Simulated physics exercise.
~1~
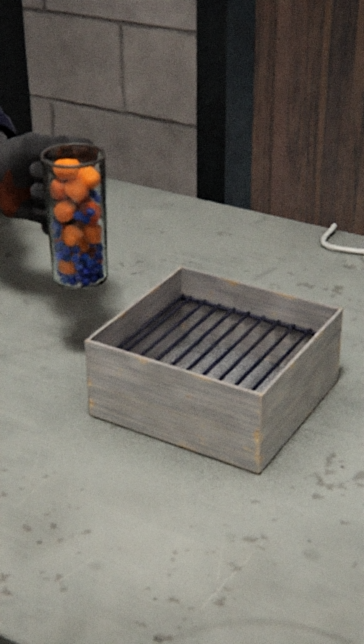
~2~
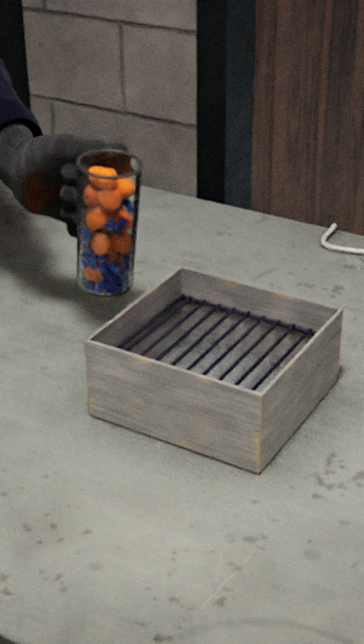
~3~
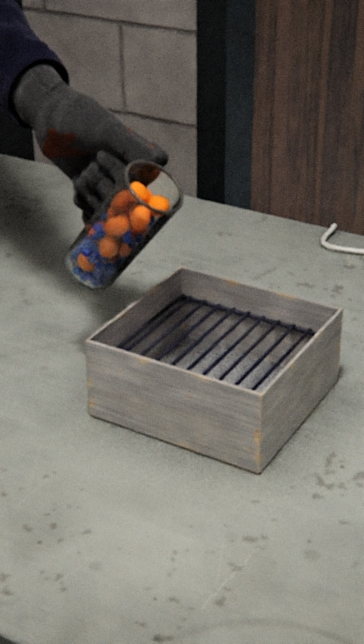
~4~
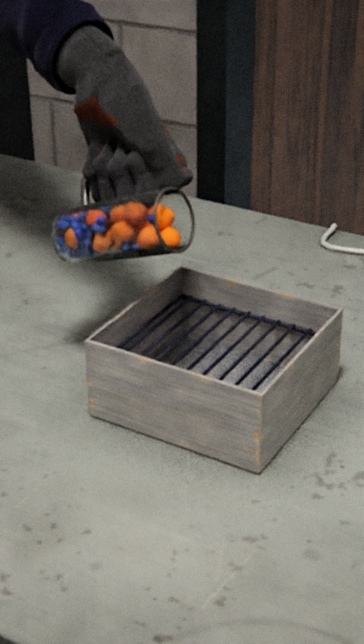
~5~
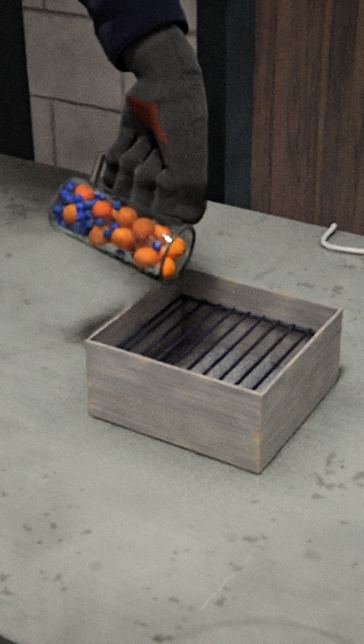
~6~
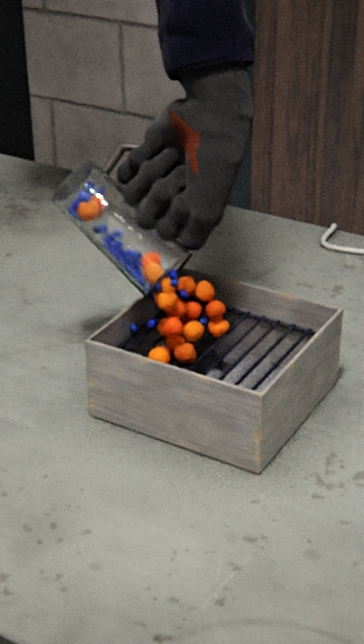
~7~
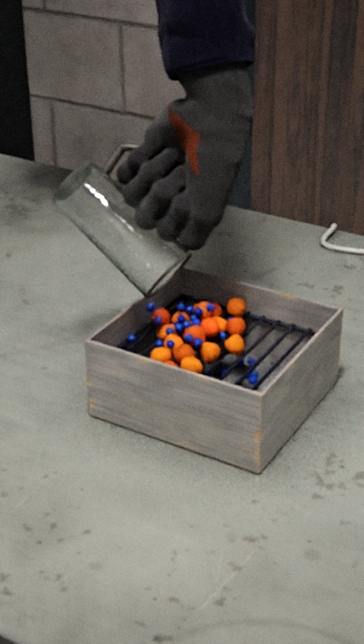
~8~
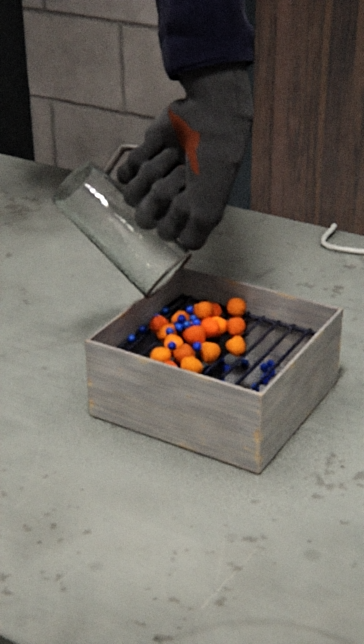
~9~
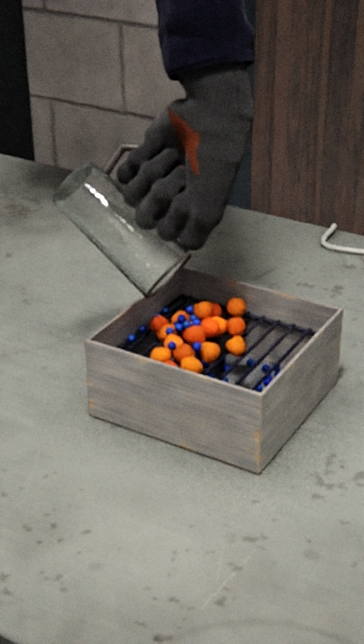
A gloved hand moved a clear glass of orange and blue balls to the right and tipped it over a wooden box with a wire rack, emptying it; the orange balls stayed on top while most of the smaller blue ones slipped beneath.
